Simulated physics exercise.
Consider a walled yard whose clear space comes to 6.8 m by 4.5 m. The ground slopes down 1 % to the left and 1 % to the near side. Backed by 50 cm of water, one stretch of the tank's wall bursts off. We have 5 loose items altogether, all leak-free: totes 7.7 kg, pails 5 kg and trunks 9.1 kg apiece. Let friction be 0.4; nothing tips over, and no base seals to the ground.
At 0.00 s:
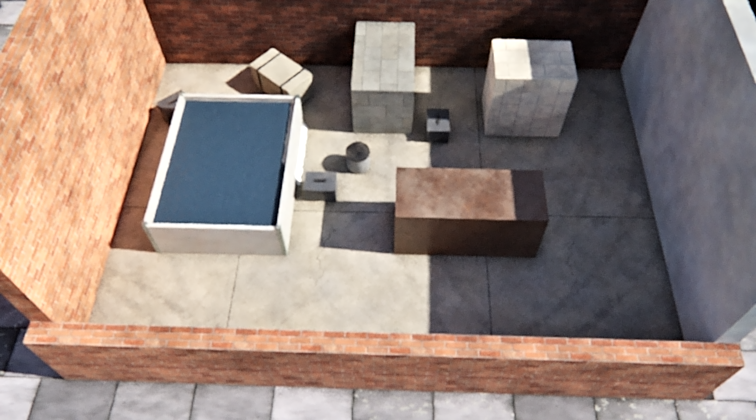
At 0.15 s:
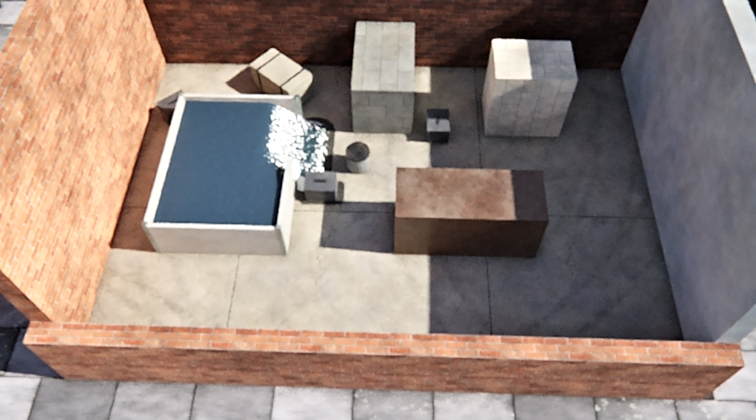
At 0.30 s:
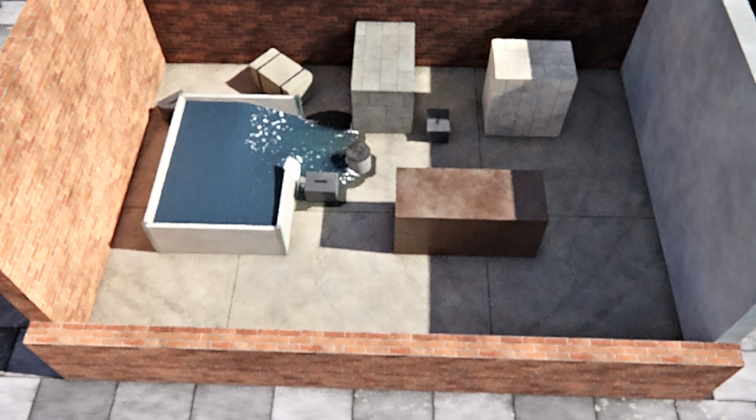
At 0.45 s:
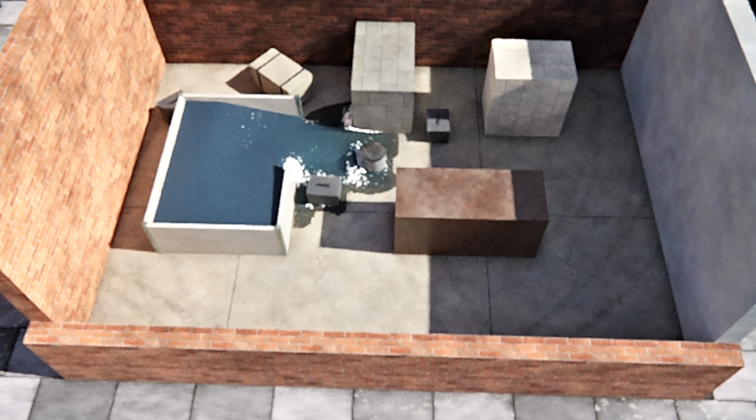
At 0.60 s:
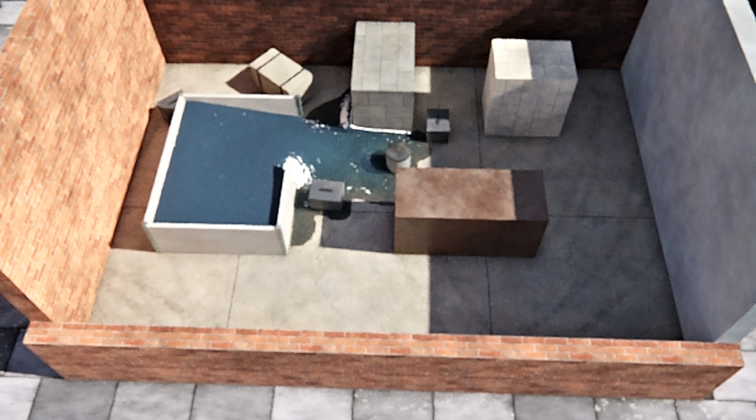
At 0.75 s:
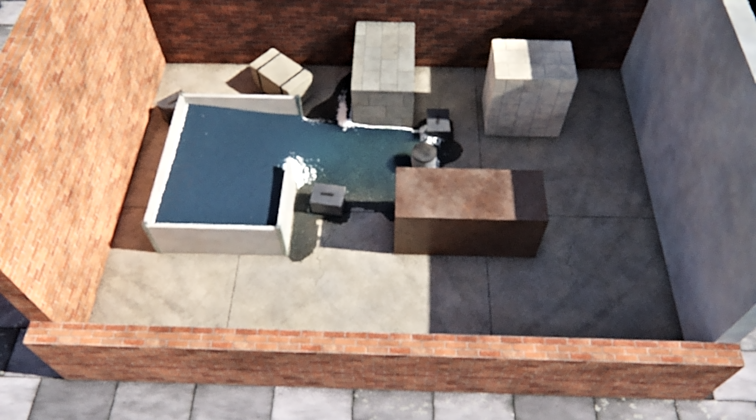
The clip opens on a brick-walled yard with a full tank at left and blocks and small items standing about. Part of the tank's right wall gives way, and foaming water pours out between the blocks. The spreading water carries a small round pail rightward, while a grey box nearby shifts slightly.
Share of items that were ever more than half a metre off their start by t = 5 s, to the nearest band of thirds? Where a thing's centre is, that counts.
Expect the count to work out to two thirds plus.
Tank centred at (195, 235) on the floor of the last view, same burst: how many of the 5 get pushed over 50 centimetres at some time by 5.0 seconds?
Then the count would be 4.
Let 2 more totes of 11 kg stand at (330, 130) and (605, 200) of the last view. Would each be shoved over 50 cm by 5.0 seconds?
Taking them in order: Above the mark and above the mark.
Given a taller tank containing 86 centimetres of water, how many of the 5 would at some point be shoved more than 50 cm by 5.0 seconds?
Count under that change: 5.
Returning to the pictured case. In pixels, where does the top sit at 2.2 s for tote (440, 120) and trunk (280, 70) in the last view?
Somewhere about (466, 85) and (262, 88).
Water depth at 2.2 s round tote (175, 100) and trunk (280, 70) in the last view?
Around 0 cm and 3 cm.
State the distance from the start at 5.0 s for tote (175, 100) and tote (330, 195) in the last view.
120 cm and 30 cm.
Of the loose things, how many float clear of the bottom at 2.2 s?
Of them, 1.
After 1.1 s 1 of 5 are over 50 cm from their spots; 0 afloat.
After 2.2 s 2 of 5 are over 50 cm from their spots; 1 afloat.
After 3.5 s 3 of 5 are over 50 cm from their spots; 1 afloat.
After 5.0 s 4 of 5 are over 50 cm from their spots, and 4 have been at some point; 1 afloat.
